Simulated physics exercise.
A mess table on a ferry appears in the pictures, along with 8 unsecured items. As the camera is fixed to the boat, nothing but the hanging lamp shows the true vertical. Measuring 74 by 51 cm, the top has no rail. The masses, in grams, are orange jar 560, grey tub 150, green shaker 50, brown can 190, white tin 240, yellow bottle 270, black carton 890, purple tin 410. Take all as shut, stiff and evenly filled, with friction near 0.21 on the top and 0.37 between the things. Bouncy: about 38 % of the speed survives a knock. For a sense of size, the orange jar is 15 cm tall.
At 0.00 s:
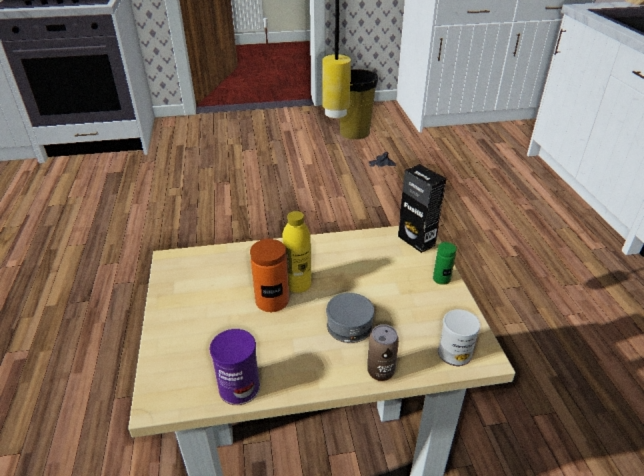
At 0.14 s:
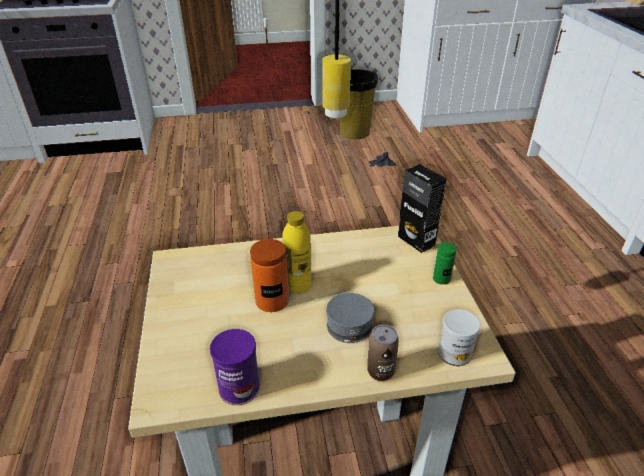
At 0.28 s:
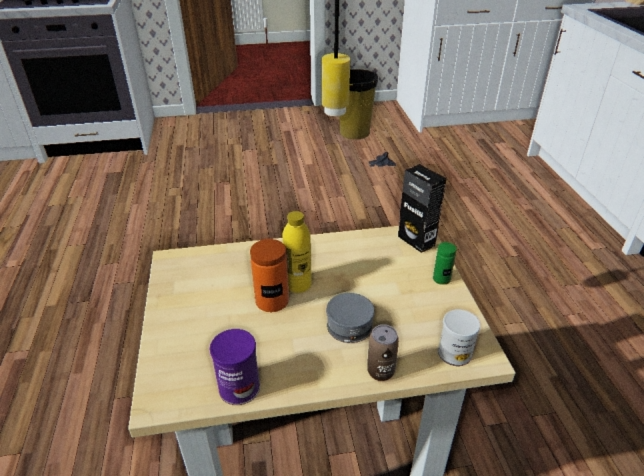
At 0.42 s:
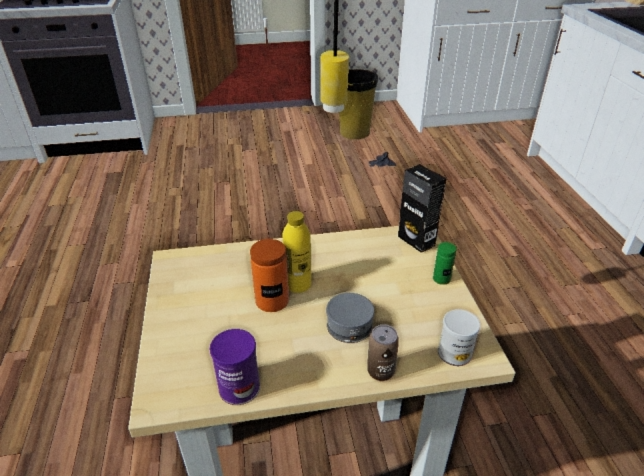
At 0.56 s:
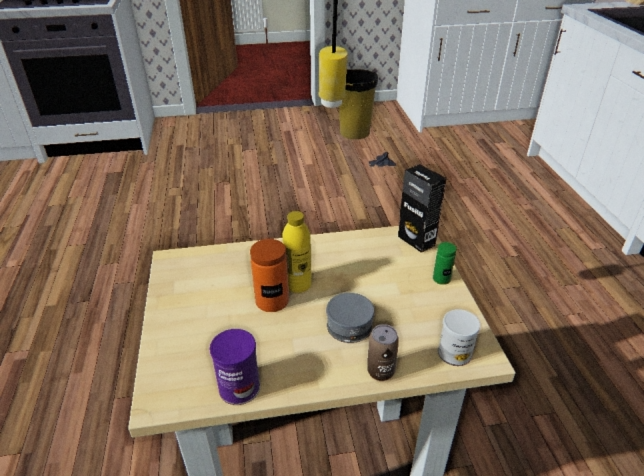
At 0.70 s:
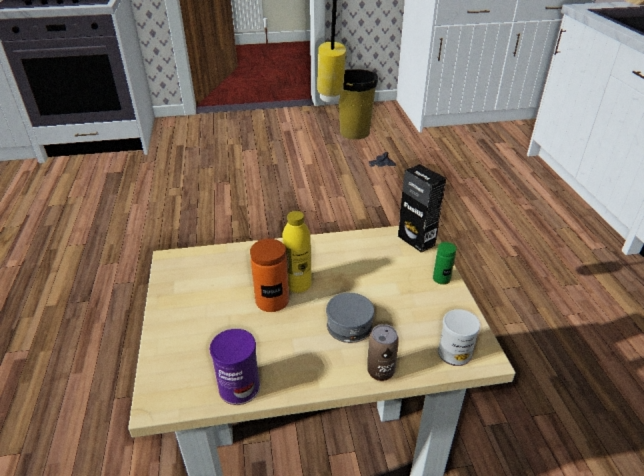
A wooden table stood in a kitchen-like room with eight containers on top, none of which shifted, while a yellow cylinder hanging beyond it stayed nearly still, then swung slightly up and left.
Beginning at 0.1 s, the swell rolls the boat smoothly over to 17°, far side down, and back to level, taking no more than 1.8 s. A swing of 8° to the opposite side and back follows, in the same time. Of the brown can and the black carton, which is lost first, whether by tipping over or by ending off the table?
The latter of the two.
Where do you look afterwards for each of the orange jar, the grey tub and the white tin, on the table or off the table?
When everything stops, the orange jar is out of bounds, the grey tub is still in bounds, and the white tin is still in bounds.
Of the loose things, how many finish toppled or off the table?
Count: 4.
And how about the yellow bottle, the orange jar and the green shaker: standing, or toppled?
Final state - yellow bottle: Goes over; orange jar: Goes over; green shaker: Goes over.
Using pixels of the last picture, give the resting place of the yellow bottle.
In the last view, its centre sits near (307, 434).
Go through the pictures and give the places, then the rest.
The first frame shows boat level; brown can (383, 354); black carton (421, 209).
The second frame shows boat level; green shaker (445, 264); white tin (458, 338).
The third frame shows heel 2°, far side down; yellow bottle (297, 252); purple tin (236, 368).
The fourth frame shows heel 5°, far side down; orange jar (270, 276); grey tub (350, 317).
The fifth frame shows heel 9°, far side down; green shaker (445, 264); white tin (458, 338).
The sixth frame shows heel 13°, far side down; brown can (383, 354); black carton (421, 209).
Around 1.30 s, heel 13°, far side down; black carton now off the table; brown can shifted 12 cm near (368, 311); yellow bottle shifted 12 cm.
Around 1.80 s, boat level; orange jar, green shaker and yellow bottle now off the table; brown can shifted 24 cm near (357, 275); purple tin shifted 24 cm.
Around 2.30 s, heel 4°, near side down; brown can shifted 24 cm near (357, 275); white tin shifted 24 cm; grey tub shifted 23 cm.
Finally (4.2 s), off the table, orange jar, green shaker, yellow bottle and black carton; not toppled but over 5 cm from the start, grey tub, brown can, white tin and purple tin. Final places as that camera would see them, brown can near (357, 276), black carton near (420, 276). Brown can was never lost; black carton went at 1.20 s.
